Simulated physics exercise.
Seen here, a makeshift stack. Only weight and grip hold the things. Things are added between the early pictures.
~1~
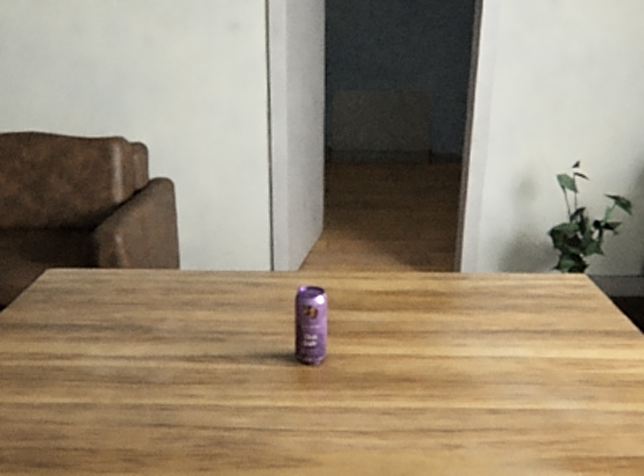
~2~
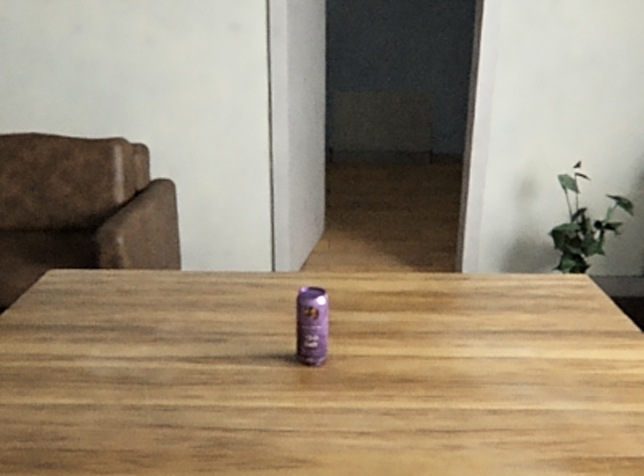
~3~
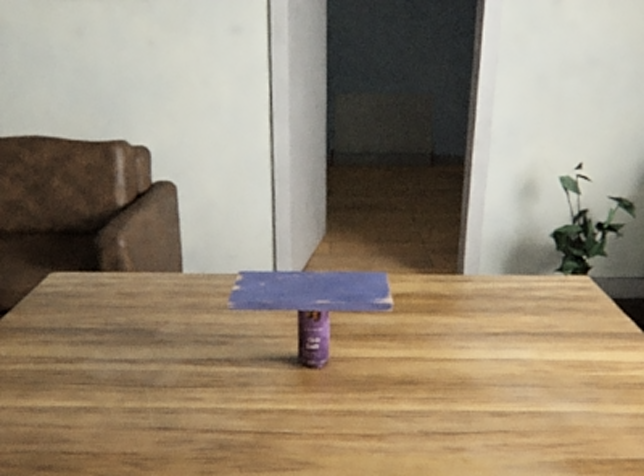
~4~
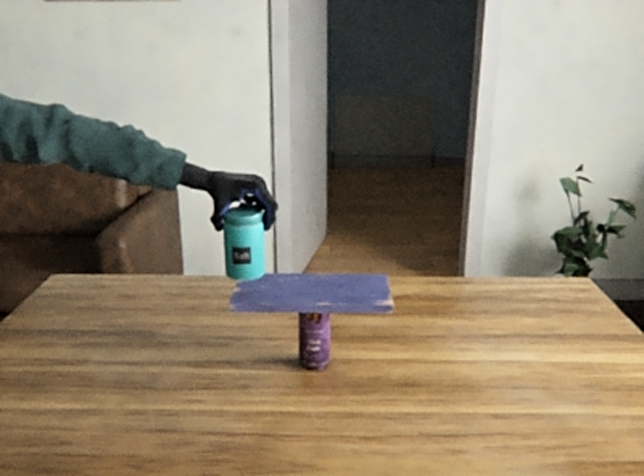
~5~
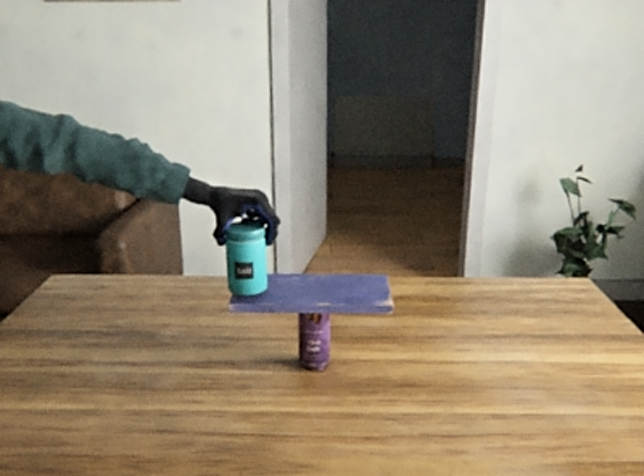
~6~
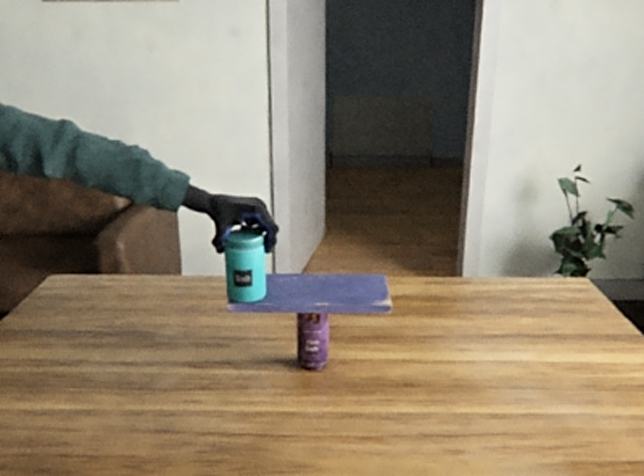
A hand in a dark glove lowered a turquoise jar onto the left end of a blue board, which had appeared on top of a purple can on a wooden table, and kept holding it.
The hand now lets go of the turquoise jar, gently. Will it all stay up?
The stack gives way.
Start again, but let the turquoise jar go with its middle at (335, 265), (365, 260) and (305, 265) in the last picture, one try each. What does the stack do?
First, it stays up; second, it comes apart; third, it keeps its balance.
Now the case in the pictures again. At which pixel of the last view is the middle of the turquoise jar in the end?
At about (172, 370).
Then, 0.40 s past the last view, turquoise jar now fallen; blue board rocked 69° from its first pose.
Then, 0.60 s past the last view, blue board on its side.
Then, 1.00 s past the last view, blue board now fallen.
Finally, fallen, blue board and turquoise jar; purple can still in place. Final places as the last picture's camera would see them, turquoise jar near (172, 370). The stack loses its balance.
